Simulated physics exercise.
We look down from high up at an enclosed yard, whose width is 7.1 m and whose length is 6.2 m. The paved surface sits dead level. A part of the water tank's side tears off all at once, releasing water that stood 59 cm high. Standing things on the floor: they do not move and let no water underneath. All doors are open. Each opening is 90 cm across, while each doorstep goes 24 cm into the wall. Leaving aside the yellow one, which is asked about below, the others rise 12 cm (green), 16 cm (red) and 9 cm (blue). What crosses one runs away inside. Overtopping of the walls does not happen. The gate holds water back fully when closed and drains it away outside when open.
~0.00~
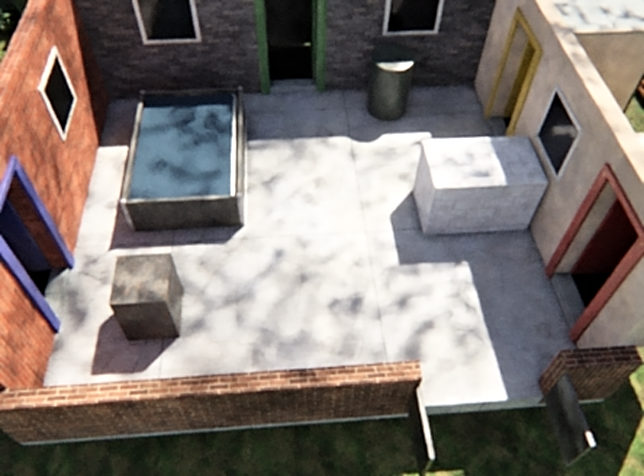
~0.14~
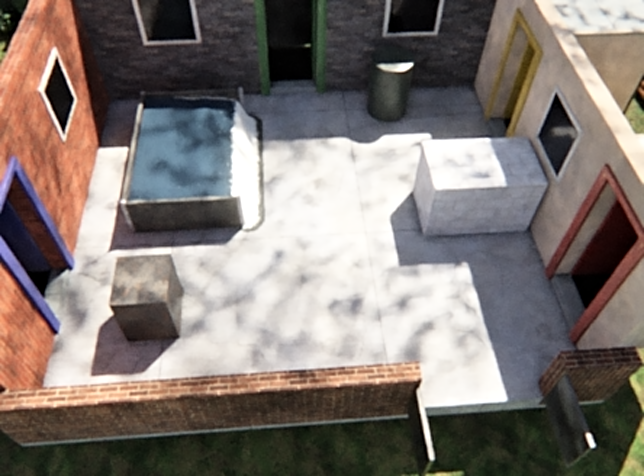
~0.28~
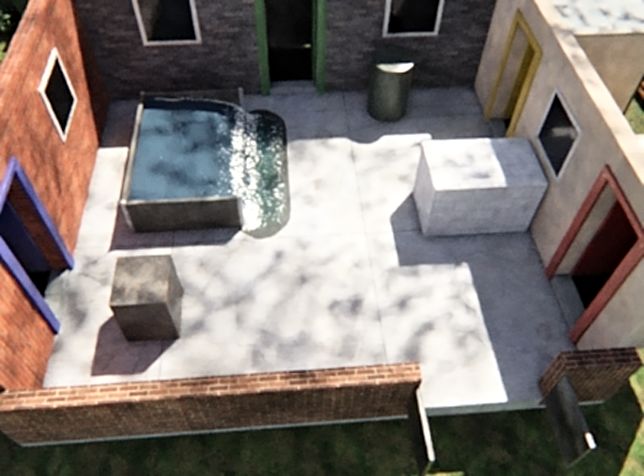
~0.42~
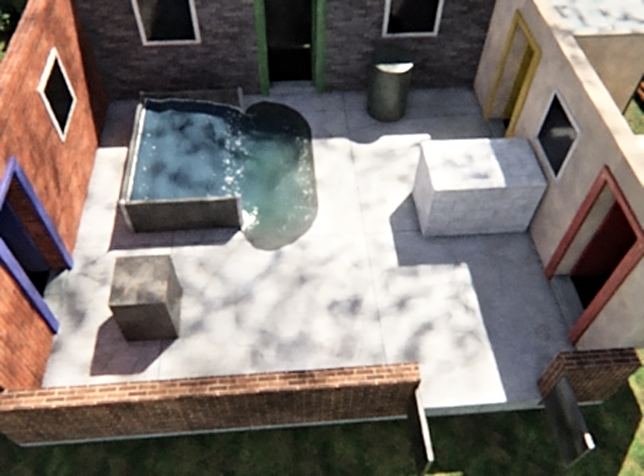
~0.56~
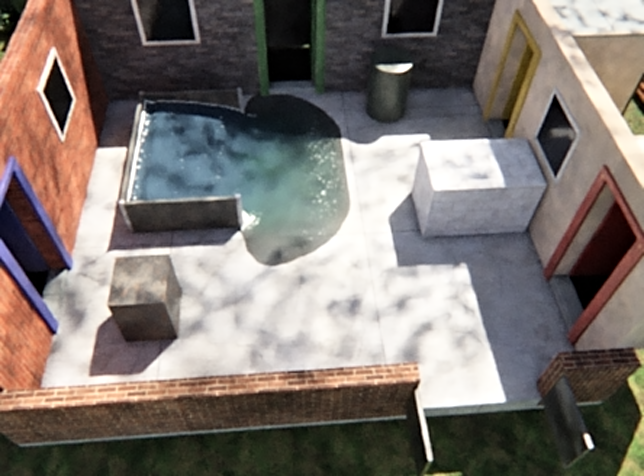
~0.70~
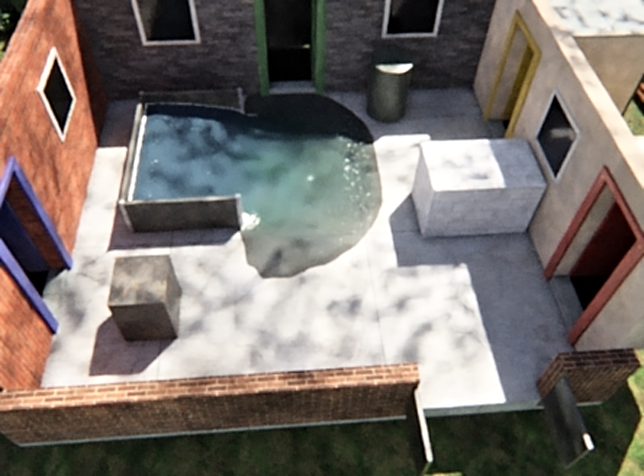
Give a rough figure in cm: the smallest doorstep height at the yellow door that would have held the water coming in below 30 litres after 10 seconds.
25 cm.
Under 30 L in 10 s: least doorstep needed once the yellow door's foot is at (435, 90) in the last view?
You'd want it roughly 16 cm high.
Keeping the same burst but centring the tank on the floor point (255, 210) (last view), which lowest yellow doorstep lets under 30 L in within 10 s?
Then it needs to be around 19 cm high.
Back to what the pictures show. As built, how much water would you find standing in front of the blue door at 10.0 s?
Depth: Near 0.0 cm.
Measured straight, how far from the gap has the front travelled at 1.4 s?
Around 4.6 m from the gap.
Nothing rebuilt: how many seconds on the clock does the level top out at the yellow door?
Roughly at 2.6 s.
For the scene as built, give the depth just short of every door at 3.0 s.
Centimetres: Green = 8, red = 8, yellow = 25, blue = 0.
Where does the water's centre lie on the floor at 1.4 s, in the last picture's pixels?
I'd put it close to (267, 167).
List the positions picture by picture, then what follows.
In the first frame, still water, 59 cm deep, in the water tank at (188, 144); the yellow door at (510, 92) is dry.
In the second frame, the gap is at (241, 160), the front 0.3 m out at (258, 223); the back of the water tank holds 59 cm.
In the third frame, water pours out at (241, 162) and has run 0.7 m, to (284, 222); about 11 cm deep outside, 59 cm at the back.
In the fourth frame, the gap is at (241, 162), the front 1.2 m out at (313, 214); the back of the water tank holds 56 cm.
In the fifth frame, the front is at (345, 207), 1.7 m from the gap at (240, 163); 5.3 m2 of floor is wet, 49 cm left at the back.
In the sixth frame, water pours out at (240, 163) and has run 2.3 m, to (375, 177); about 6 cm deep outside, 50 cm at the back; the yellow door at (508, 94), 4.6 m from the gap, is still 2.3 m from the nearest water.
After 1.4 s water covers 40 % of the floor, deepest (26 cm) near (367, 117); 3 cm at the yellow door, 0 litres in over its 10 cm doorstep.
After 3.0 s water covers 55 % of the floor, deepest (28 cm) near (582, 378); 25 cm at the yellow door, 162 litres in over its 10 cm doorstep.
After 10.0 s water covers 90 % of the floor, deepest (10 cm) near (119, 102); 7 cm at the yellow door, 301 litres in over its 10 cm doorstep.
At the yellow door as built, the water arrived by 1.4 s and peaked near 28 cm at 2.6 s.
Run again over the same 10 s with other heights there, 64 litres in over 21 cm, 11 litres over 28.5 cm. The limit of 30 litres is kept from about 25 cm up.
